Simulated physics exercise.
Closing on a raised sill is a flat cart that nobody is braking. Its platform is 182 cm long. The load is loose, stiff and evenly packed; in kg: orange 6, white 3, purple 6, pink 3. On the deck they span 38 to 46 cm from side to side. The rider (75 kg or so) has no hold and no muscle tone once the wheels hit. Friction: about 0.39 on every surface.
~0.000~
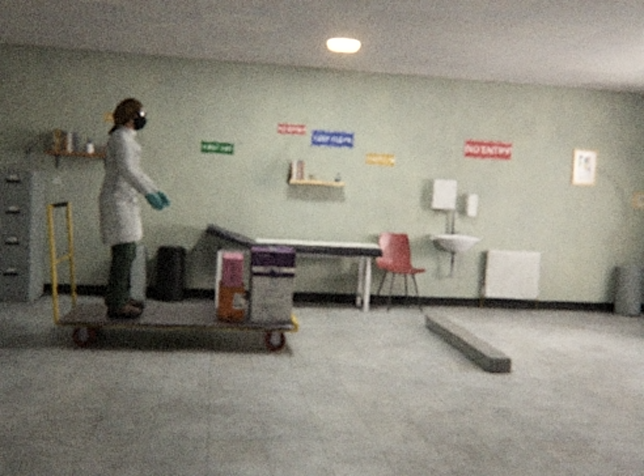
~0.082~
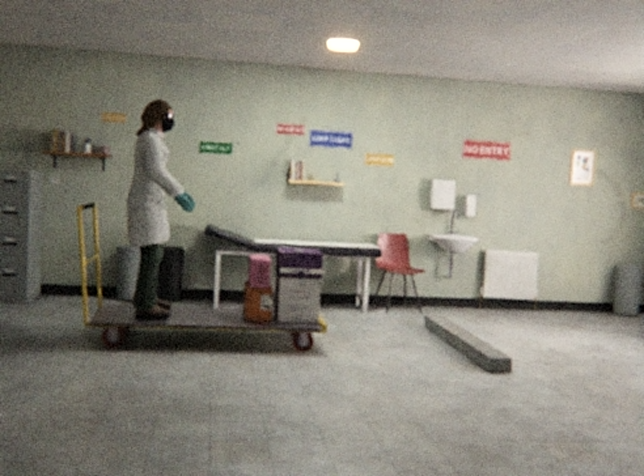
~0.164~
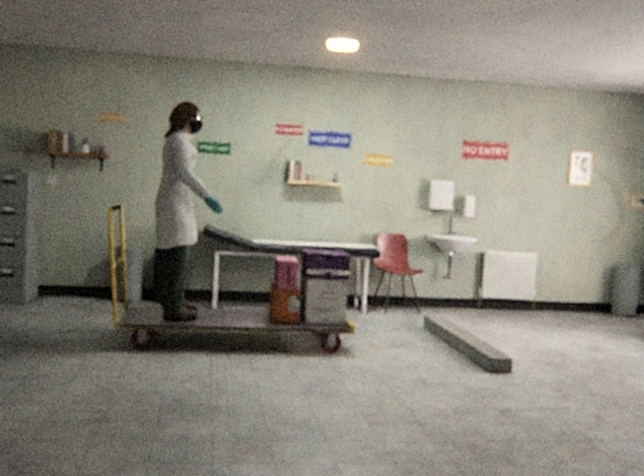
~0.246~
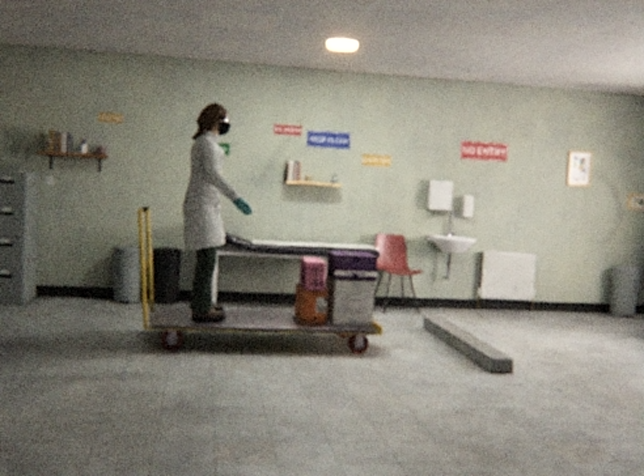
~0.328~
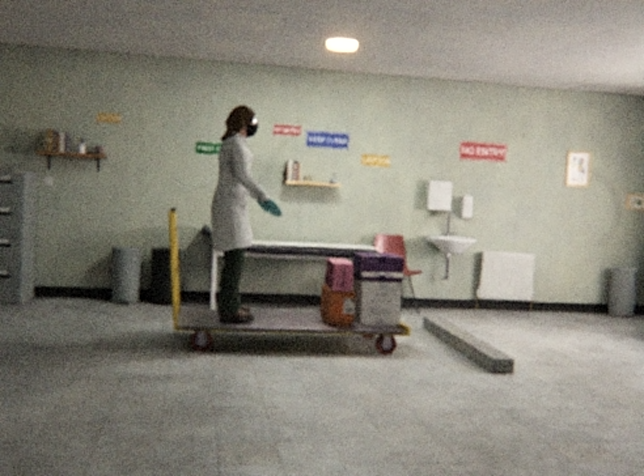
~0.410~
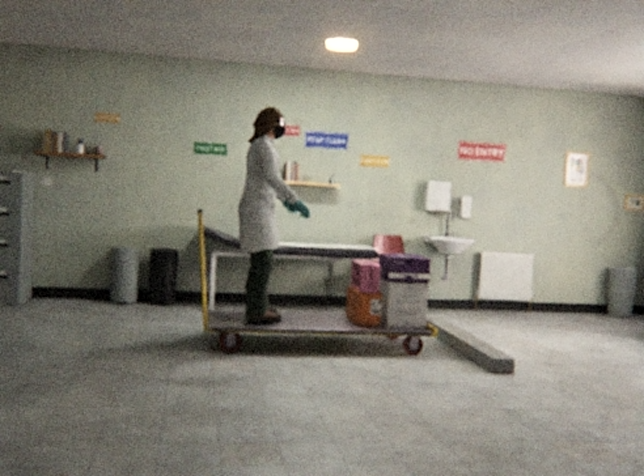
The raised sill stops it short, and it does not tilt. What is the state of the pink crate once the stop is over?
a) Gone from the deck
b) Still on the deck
(a) Gone from the deck.
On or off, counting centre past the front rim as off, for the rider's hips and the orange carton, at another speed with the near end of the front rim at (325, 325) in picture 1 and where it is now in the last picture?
The hips end up still in place and the orange one ends up still in place.
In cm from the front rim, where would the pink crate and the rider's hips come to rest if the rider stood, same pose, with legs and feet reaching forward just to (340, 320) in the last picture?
The pink one would end 60 cm past the front rim and the hips 170 cm past it.
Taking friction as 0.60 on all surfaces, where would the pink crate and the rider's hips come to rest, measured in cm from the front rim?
Then pink 90 past, hips 20 past.
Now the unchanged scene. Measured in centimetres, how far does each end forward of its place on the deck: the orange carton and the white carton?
Forward shift, cm - orange: 75; white: 170.
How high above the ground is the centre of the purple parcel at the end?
20 cm.
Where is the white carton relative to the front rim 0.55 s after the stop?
Its centre is around 55 cm past the front rim.
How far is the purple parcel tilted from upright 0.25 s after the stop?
Roughly 50 degrees.
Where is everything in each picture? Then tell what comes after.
The first picture shows pink crate (232, 270), hips (118, 200), rim corner (297, 327); 0 cm covered, 151 to go.
The second picture shows pink crate (259, 271), hips (146, 201), rim corner (325, 328); 23 cm covered, 128 to go.
The third picture shows pink crate (286, 272), hips (173, 203), rim corner (353, 329); 46 cm covered, 105 to go.
The fourth picture shows pink crate (312, 273), hips (201, 204), rim corner (381, 331); 68 cm covered, 83 to go.
The fifth picture shows pink crate (339, 275), hips (229, 206), rim corner (408, 331); 91 cm covered, 60 to go.
The sixth picture shows pink crate (365, 276), hips (257, 207), rim corner (436, 332); 114 cm covered, 37 to go. Speed about 2.8 m/s.
Impact comes at 0.54 s.
After 0.79 s the pink crate is 13 cm behind the rim, tilted 40°, near (453, 264) in the last picture's view.
After 1.09 s the pink crate is 30 cm past the rim, tilted 80°, near (500, 276) in the last picture's view.
After 1.54 s the pink crate is 101 cm past the rim, tilted 25°, near (579, 339) in the last picture's view.
At rest, 4.5 s, past the rim, orange carton, white carton, purple parcel, pink crate and the rider's hips; nothing is left behind it.
